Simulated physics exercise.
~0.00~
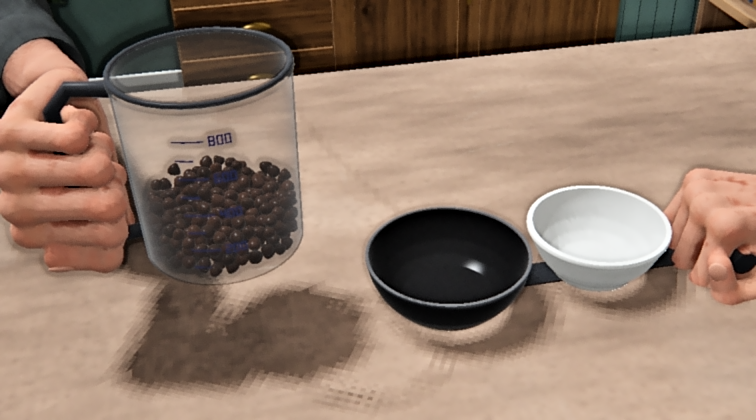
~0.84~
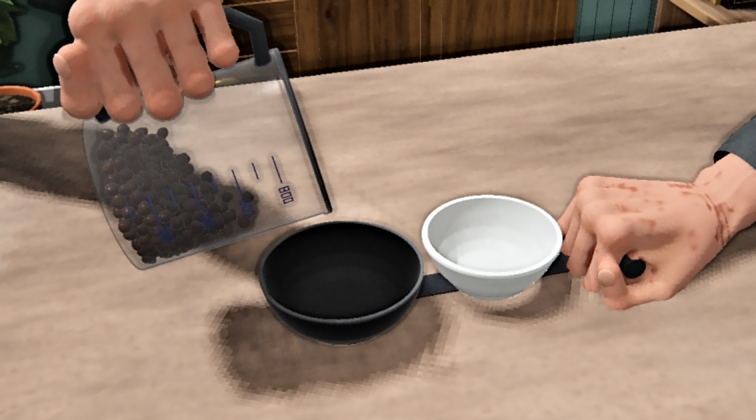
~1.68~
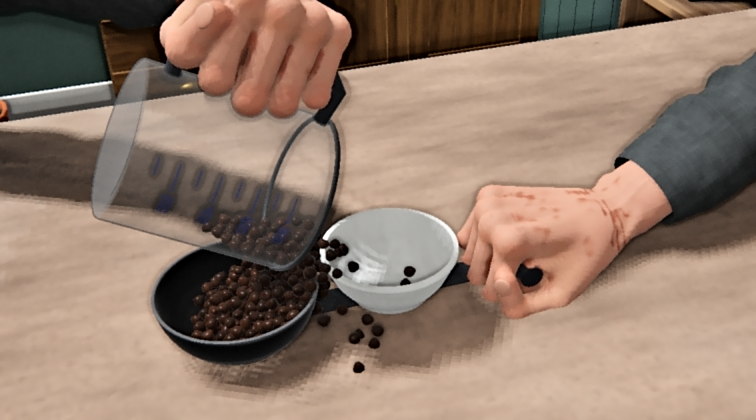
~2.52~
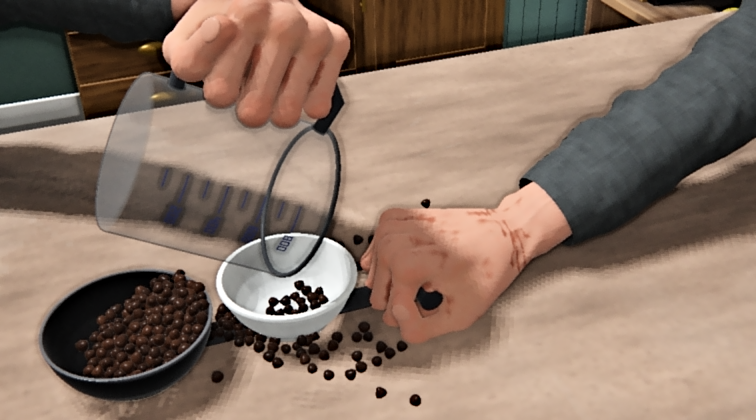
On a pale wooden tabletop in a room with wooden cabinets, seen from slightly above, one hand holds a clear jug of dark brown coffee beans at the left. Another hand grips the handle joining a black bowl and a white bowl at the right. The hand tips the jug onto its side while the bowls slide left beneath it. As the jug tilts further, beans pour into the black bowl, and some spill onto the table. The bowls keep moving left, and the jug ends empty, with most beans heaped in the black bowl, a few in the white one, and the rest scattered around.
